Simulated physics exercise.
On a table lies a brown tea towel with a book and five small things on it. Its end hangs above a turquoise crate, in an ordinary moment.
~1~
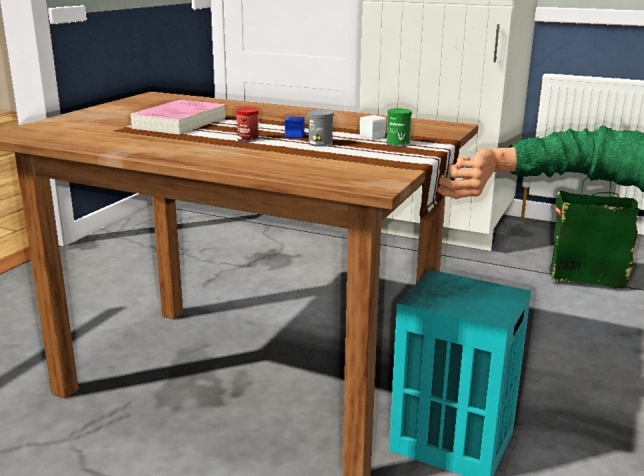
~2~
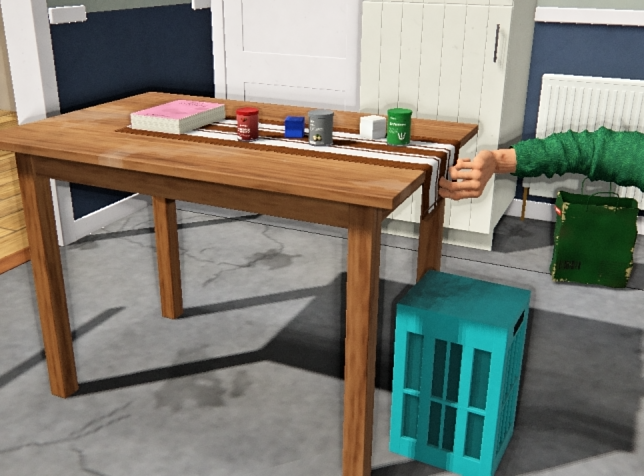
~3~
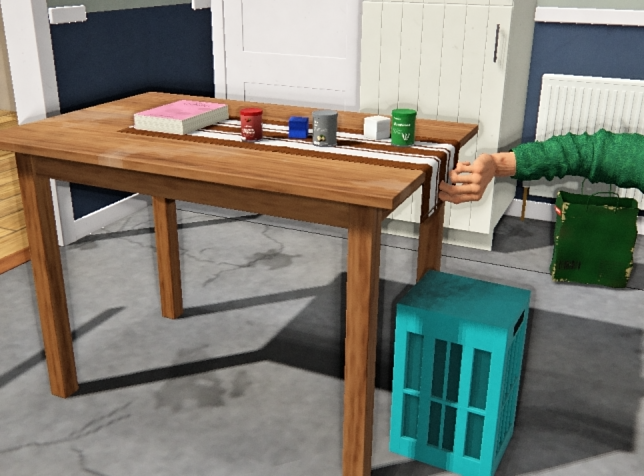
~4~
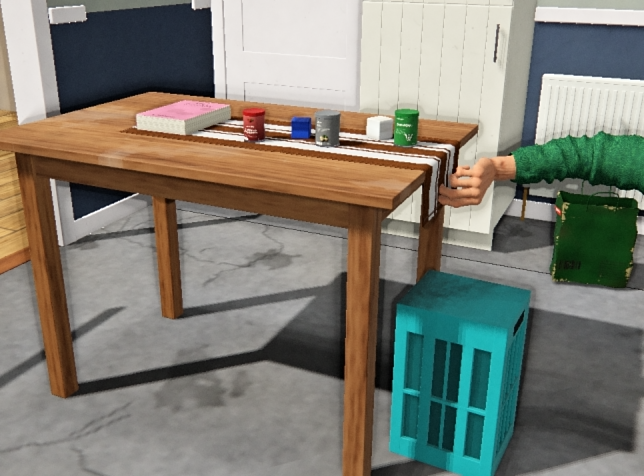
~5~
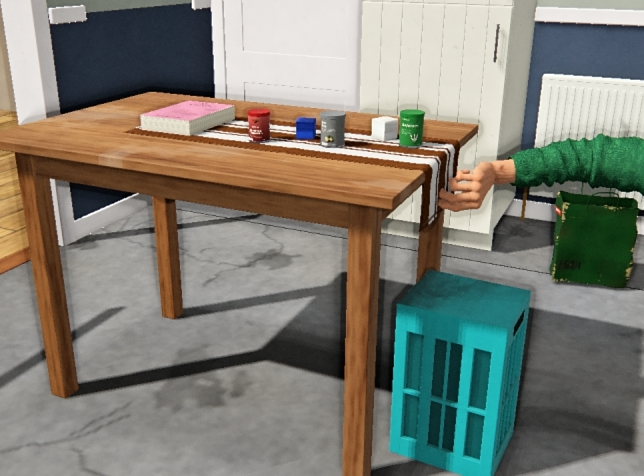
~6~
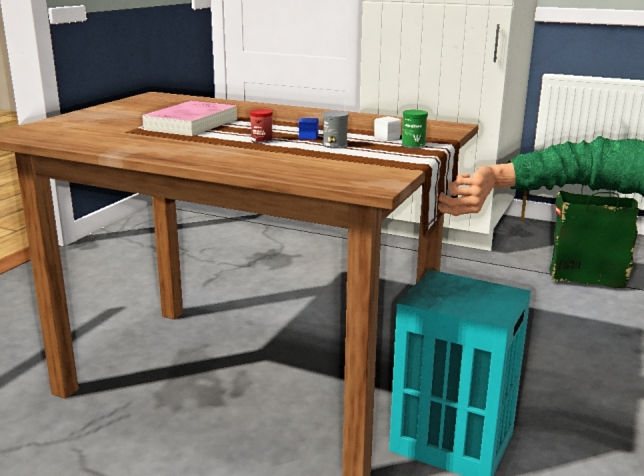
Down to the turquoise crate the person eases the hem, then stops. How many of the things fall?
Two.
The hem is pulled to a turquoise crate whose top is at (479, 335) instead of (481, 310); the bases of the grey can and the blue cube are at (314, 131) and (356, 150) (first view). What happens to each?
Result: Grey can still there, blue cube gone.
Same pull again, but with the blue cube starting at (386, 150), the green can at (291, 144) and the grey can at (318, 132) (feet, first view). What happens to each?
The blue cube ends up knocked off, the green can ends up still aboard, the grey can ends up still aboard.
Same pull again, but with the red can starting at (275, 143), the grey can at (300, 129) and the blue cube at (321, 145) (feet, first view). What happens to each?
Looking at each one, the red can remains in position, the grey can remains in position and the blue cube remains in position.
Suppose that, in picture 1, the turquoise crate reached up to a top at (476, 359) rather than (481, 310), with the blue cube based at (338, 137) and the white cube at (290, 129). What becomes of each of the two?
So the blue cube leaves, and the white cube stays there.
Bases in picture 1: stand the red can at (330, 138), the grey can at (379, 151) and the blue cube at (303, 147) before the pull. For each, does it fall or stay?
Fate of the red can: It stays; fate of the grey can: It goes; fate of the blue cube: It stays.
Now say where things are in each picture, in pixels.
In the first picture, hem (421, 219); green can (400, 111); white cube (373, 118); grey can (321, 112); blue cube (295, 118); red can (247, 110); top of the crate (481, 311).
In the second picture, hem (422, 220); green can (400, 111).
In the third picture, hem (420, 224); white cube (378, 118).
In the fourth picture, hem (422, 227); grey can (328, 113); top of the crate (481, 311).
In the fifth picture, hem (419, 232); blue cube (306, 119).
In the sixth picture, hem (424, 236); green can (416, 112); white cube (388, 119); grey can (336, 113); blue cube (308, 120); red can (261, 111).
Early on, hem near (439, 242); all still up.
Midway, hem near (438, 276); green can gone.
Finally, hem on the crate; green can and white cube gone. The count of fallen things is two.
